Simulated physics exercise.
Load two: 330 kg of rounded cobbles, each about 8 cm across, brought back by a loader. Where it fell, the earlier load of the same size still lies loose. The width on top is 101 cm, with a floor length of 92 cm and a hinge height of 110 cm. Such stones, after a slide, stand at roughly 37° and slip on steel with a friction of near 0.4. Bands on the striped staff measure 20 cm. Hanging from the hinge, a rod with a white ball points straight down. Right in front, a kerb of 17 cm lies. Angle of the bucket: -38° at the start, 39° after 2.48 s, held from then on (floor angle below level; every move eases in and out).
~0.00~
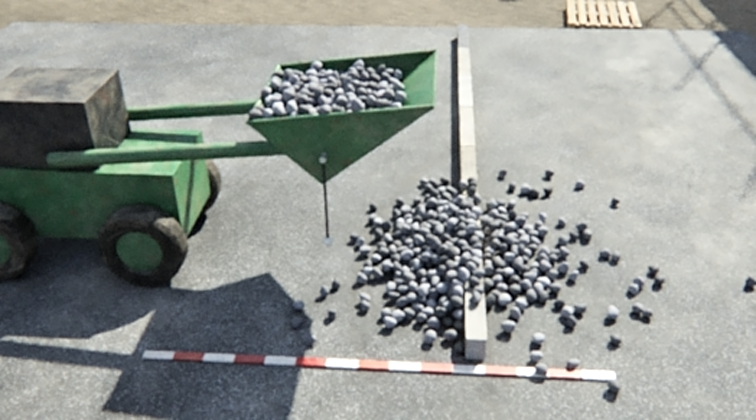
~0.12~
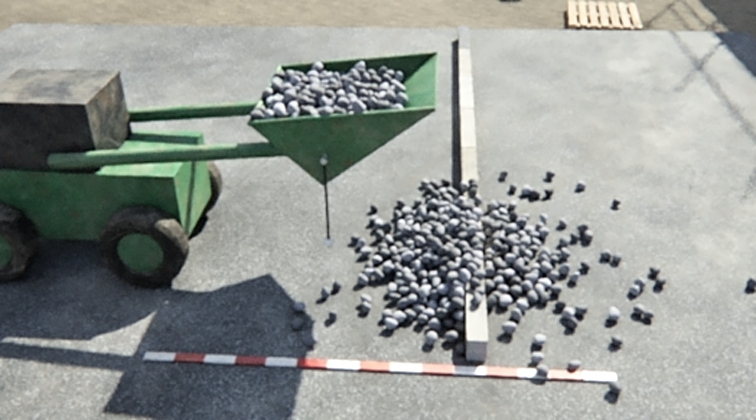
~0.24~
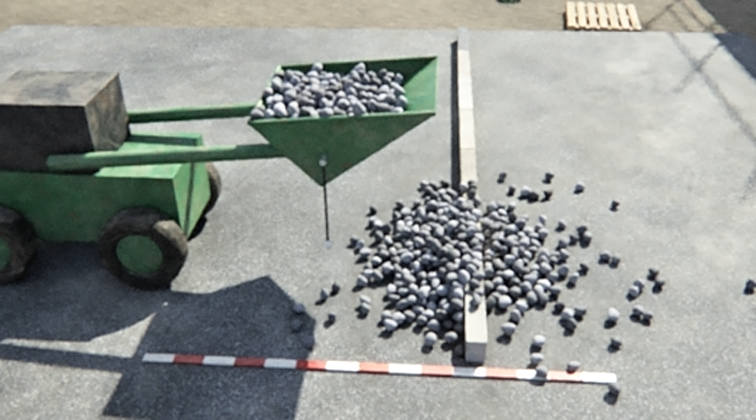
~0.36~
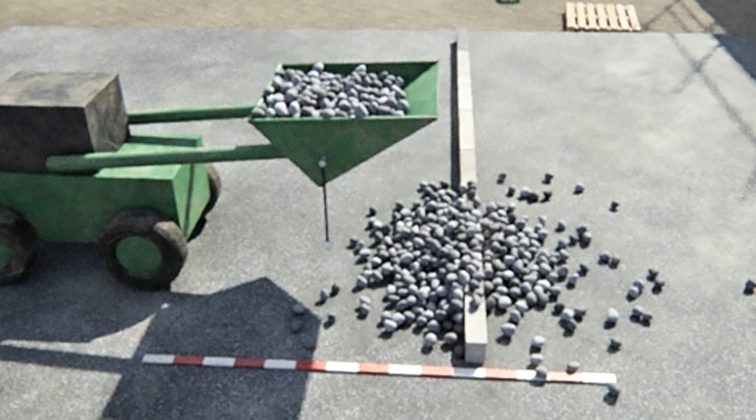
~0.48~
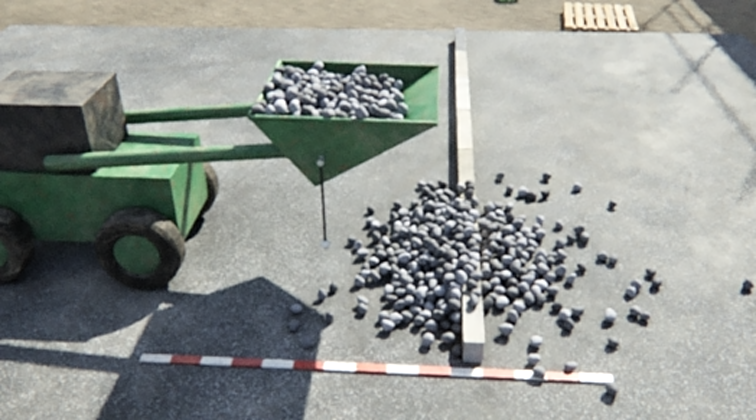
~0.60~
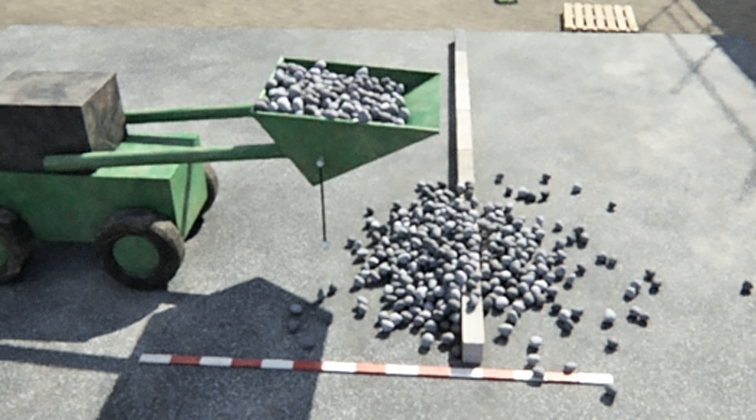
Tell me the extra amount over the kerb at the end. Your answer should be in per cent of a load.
28 per cent.
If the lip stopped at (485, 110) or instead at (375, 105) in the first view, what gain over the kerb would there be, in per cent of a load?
Around 90 percent, then around 0 percent.
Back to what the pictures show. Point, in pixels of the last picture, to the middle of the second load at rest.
(438, 239).
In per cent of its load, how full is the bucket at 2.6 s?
Roughly 15 parts in a hundred of the load.
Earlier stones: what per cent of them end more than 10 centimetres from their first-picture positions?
Around 10 in a hundred.
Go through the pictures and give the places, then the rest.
The first frame shows lip at (434, 107), floor tilted -38°, highest stones at (344, 77). The earlier load is highest near (462, 222), 27 cm above ground level, 72 % on this side of the kerb, 28 % over the kerb.
The second frame shows lip at (435, 109), floor tilted -37°, highest stones at (345, 79); the stones move at 0.0 m/s on average.
In the third frame, the bucket is at -36°, its lip at (436, 113); the top of the load is at (326, 82); the stones move at 0.1 m/s on average.
The fourth frame shows lip at (437, 119), floor tilted -34°, highest stones at (320, 82); the stones move at 0.1 m/s on average.
In the fifth frame, the bucket is at -30°, its lip at (437, 124); the top of the load is at (295, 79); the stones move at 0.1 m/s on average.
In the sixth frame, the bucket is at -27°, its lip at (439, 132); the top of the load is at (293, 75); the stones move at 0.1 m/s on average.
After 1.9 s the floor is at 27°; in per cent of one load, 95 in the bucket, 77 on this side of the kerb, 28 over the kerb; the foremost stones are at (651, 279).
After 2.6 s the floor is at 39°; in per cent of one load, 15 in the bucket, 142 on this side of the kerb, 44 over the kerb; the foremost stones are at (651, 279).
After 2.9 s the floor is at 39°; in per cent of one load, 0 in the bucket, 147 on this side of the kerb, 53 over the kerb; the foremost stones are at (657, 286).
After 5.5 s the floor is at 39°; in per cent of one load, 0 in the bucket, 144 on this side of the kerb, 56 over the kerb; the foremost stones are at (670, 281). Net gain over the kerb, 28.
